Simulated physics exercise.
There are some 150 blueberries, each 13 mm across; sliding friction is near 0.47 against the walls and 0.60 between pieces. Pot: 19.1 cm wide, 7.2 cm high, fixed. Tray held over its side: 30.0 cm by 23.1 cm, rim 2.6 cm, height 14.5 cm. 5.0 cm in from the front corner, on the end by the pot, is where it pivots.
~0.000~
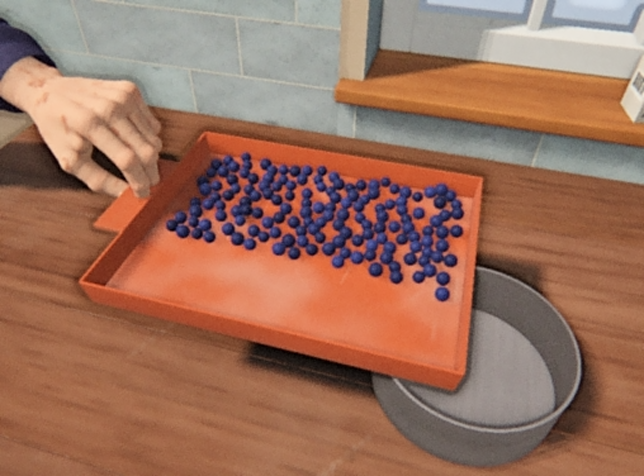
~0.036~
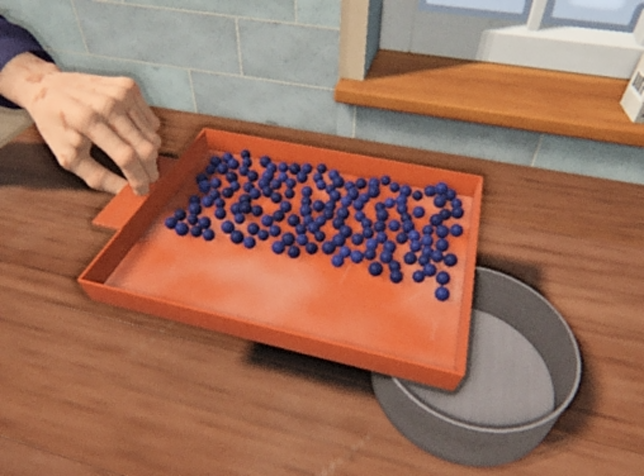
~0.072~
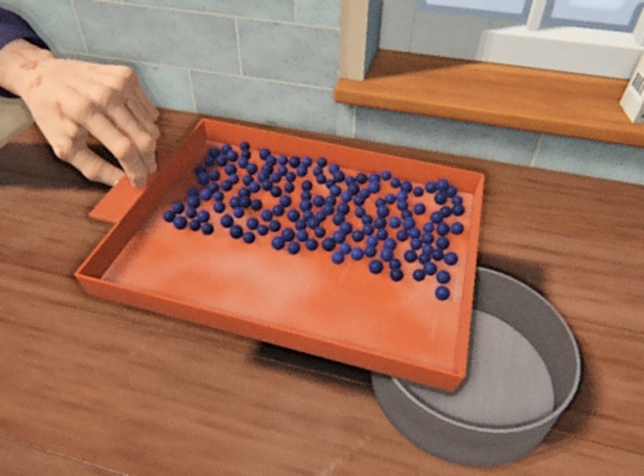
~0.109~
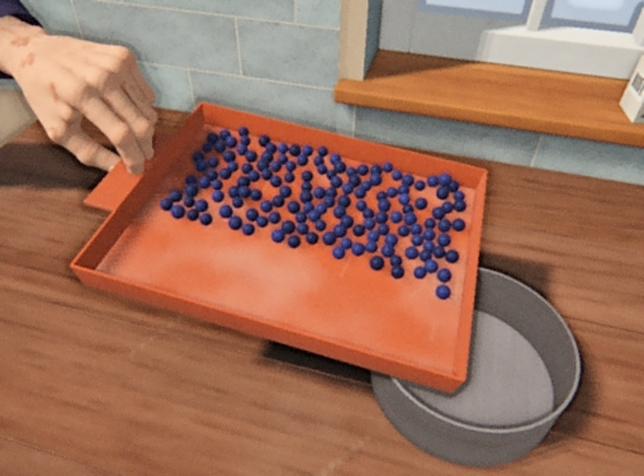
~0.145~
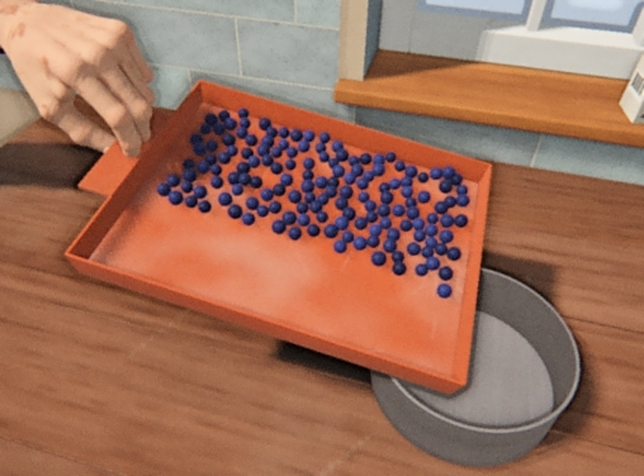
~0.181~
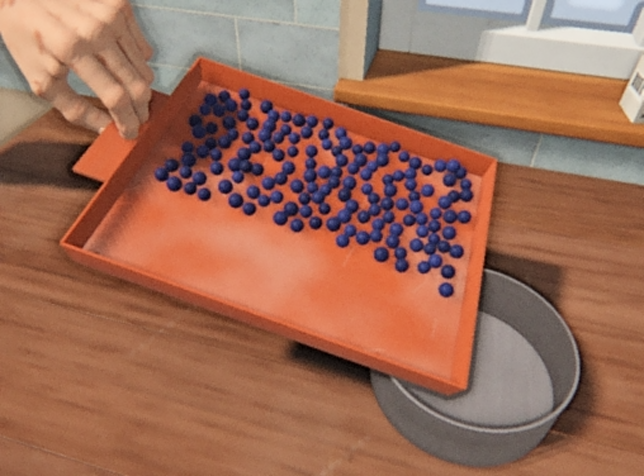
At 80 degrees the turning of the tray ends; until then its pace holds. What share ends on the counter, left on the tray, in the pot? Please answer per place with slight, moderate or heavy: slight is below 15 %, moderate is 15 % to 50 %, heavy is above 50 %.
Per place: Counter heavy, tray moderate, pot slight.
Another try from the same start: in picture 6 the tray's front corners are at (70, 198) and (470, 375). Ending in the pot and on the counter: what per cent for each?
That works out as pot 30 and counter 25.
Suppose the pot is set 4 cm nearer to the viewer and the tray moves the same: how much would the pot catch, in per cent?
Estimated share: Around 30 in a hundred.
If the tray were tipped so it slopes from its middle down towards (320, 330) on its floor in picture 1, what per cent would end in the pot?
Estimate: Some 0 per cent.
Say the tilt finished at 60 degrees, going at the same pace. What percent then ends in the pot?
Around 0 in a hundred.
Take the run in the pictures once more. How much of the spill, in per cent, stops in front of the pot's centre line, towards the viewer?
About 100 percent of the spill.
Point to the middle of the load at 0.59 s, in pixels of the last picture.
My estimate is roughly (447, 291).
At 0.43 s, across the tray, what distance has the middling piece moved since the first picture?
Displacement on the tray: About 4 cm.
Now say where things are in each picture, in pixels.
In the first picture, tray tilt 0 degrees, front corners at (84, 280) and (460, 370); middle of the pieces at (319, 208); pot at (475, 337).
In the second picture, tray tilt 1 degrees, front corners at (83, 278) and (460, 371); middle of the pieces at (319, 206).
In the third picture, tray tilt 3 degrees, front corners at (80, 273) and (460, 373); middle of the pieces at (319, 201).
In the fourth picture, tray tilt 6 degrees, front corners at (76, 264) and (461, 376), lowest corner right front; middle of the pieces at (320, 193).
In the fifth picture, tray tilt 11 degrees, front corners at (71, 253) and (462, 380), lowest corner right front; middle of the pieces at (322, 182).
In the sixth picture, tray tilt 16 degrees, front corners at (66, 242) and (462, 384), lowest corner right front; middle of the pieces at (325, 172); pot at (474, 337). The tray's pace is about 130 degrees a second.
Then, at 0.43 s, tilt 48 degrees; the tray holds 100 %, the pot 0 %.
After 0.59 s, tilt 69 degrees; the tray holds 100 %, the pot 0 %.
After 0.88 s, tilt 80 degrees; the tray holds 50 %, the pot 0 %.
In the end, at 1.9 s, counter 65 %, tray 30 %, pot 5 %.
